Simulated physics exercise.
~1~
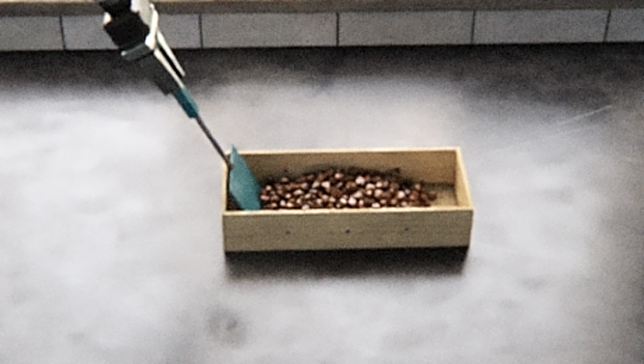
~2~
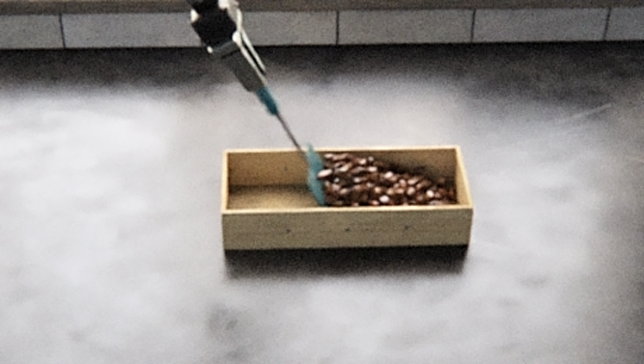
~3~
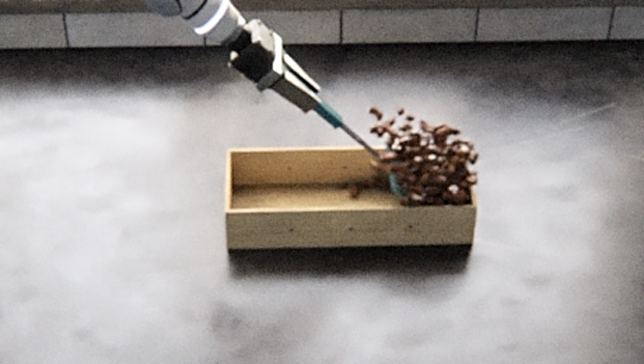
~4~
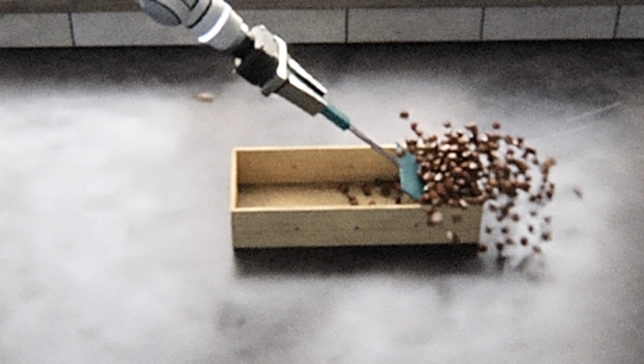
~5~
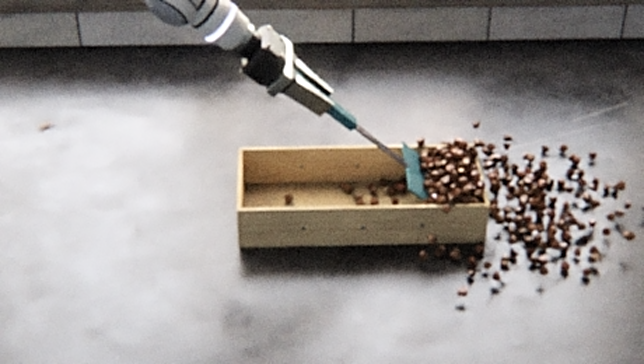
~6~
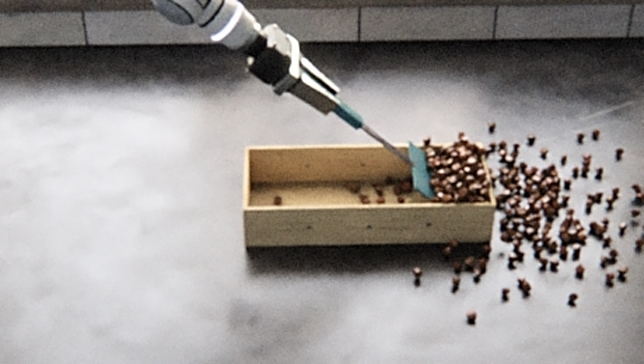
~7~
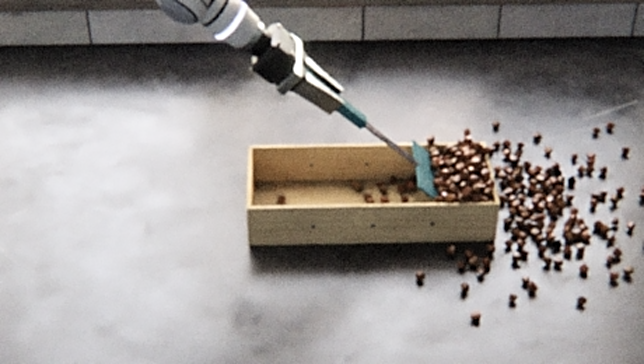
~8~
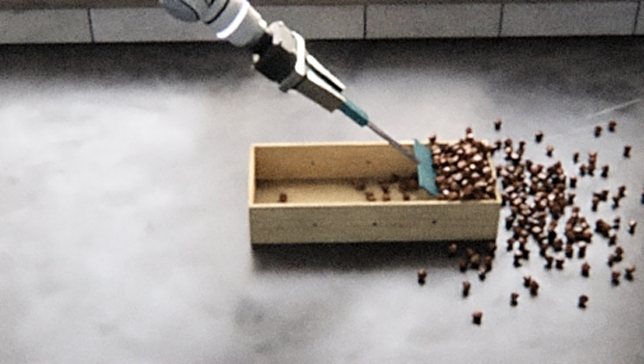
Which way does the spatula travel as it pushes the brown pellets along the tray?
The spatula moves to the right, pushing the pellets toward the right end of the tray.
A robot arm sweeps brown pellets right with a spatula, spilling many over the tray's end.
